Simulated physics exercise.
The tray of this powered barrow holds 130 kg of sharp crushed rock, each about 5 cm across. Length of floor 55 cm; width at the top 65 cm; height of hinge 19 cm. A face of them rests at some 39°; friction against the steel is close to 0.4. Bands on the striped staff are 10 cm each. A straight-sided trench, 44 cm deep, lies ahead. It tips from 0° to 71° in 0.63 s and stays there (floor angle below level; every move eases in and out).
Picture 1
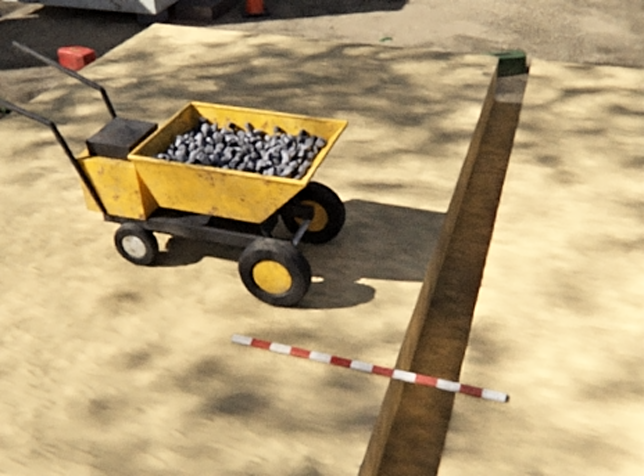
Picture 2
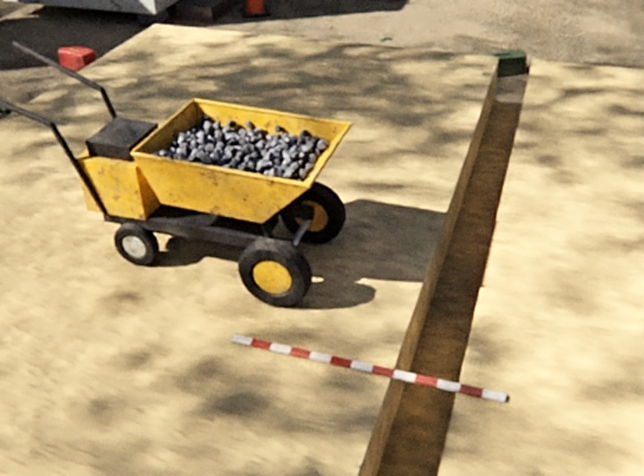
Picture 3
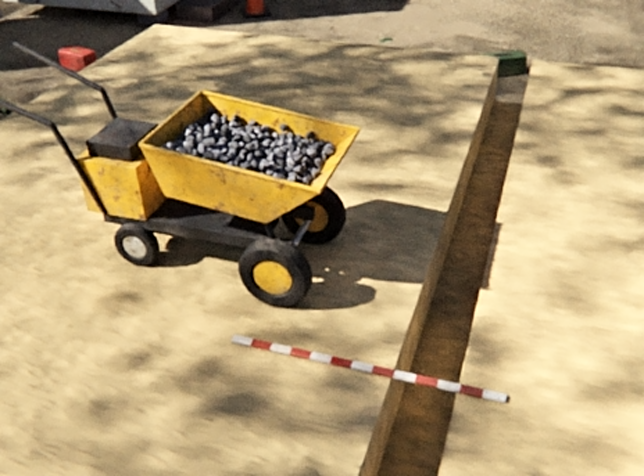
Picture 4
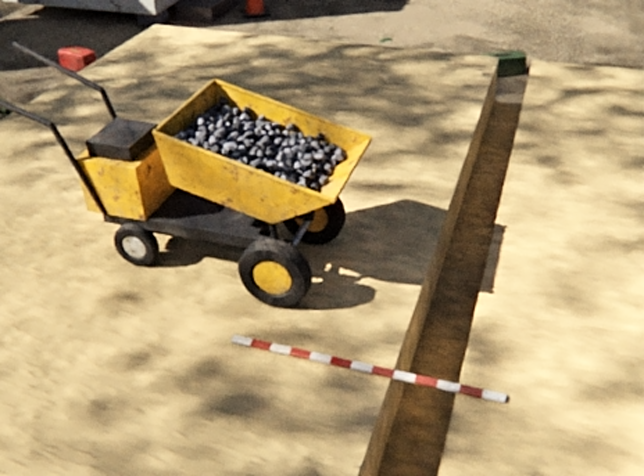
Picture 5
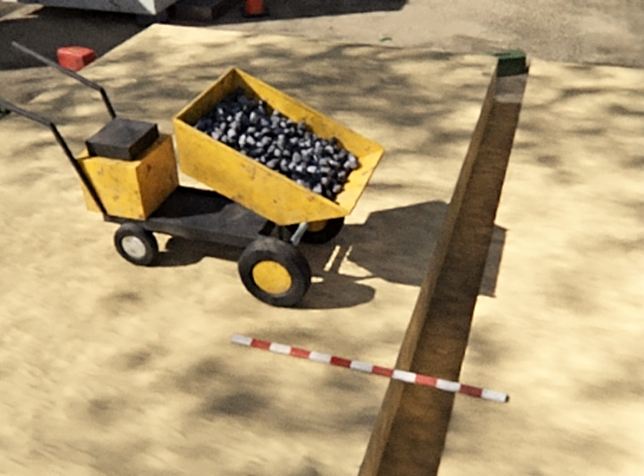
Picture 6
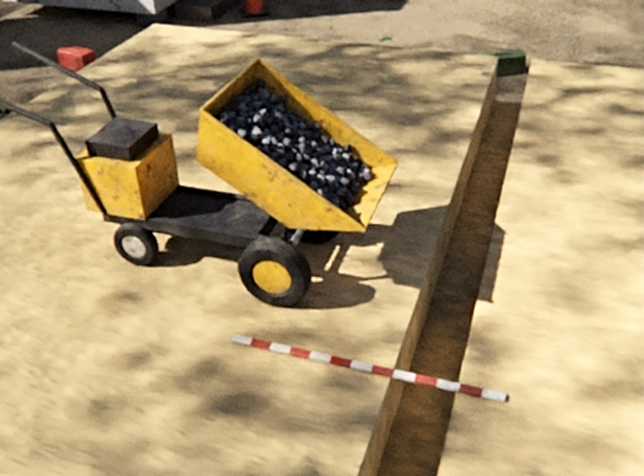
Yellow powered barrow standing still beside a straight trench, its tray of dark crushed rock steadily tilting down toward the right.
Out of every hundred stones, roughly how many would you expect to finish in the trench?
Close to 88 in every hundred.
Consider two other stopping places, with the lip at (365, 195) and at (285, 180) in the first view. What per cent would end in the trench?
Roughly 30 in a hundred from the first, 80 in a hundred from the second.
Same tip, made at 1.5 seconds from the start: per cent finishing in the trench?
About 100%.
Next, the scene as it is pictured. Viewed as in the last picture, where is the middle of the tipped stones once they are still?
Roughly at (447, 344).
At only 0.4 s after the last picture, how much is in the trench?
Some 20 per cent.
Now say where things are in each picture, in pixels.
The first picture shows lip at (306, 184), floor tilted 0°, highest stones at (296, 144).
The second picture shows lip at (310, 186), floor tilted 2°, highest stones at (228, 137).
In the third picture, the tray is at 7°, its lip at (320, 192); the top of the load is at (207, 129).
The fourth picture shows lip at (334, 201), floor tilted 14°, highest stones at (216, 117).
In the fifth picture, the tray is at 23°, its lip at (350, 214); the top of the load is at (226, 105).
In the sixth picture, the tray is at 33°, its lip at (365, 230); the top of the load is at (248, 94).
Then, 0.2 s after the last picture the floor is at 60°, 100 % in the tray; the foremost stones are at (387, 239).
Then, 0.4 s after the last picture the floor is at 71°, 75 % in the tray, 2 % short of the trench, 22 % in the trench; the foremost stones are at (460, 340).
Then, 0.8 s after the last picture the floor is at 71°, 13 % in the tray, 2 % short of the trench, 73 % in the trench, 12 % past the trench; the foremost stones are at (599, 333).
Then, 2.7 s after the last picture the floor is at 71°, 0 % in the tray, 88 % in the trench, 12 % past the trench; the foremost stones are past the picture's edge.
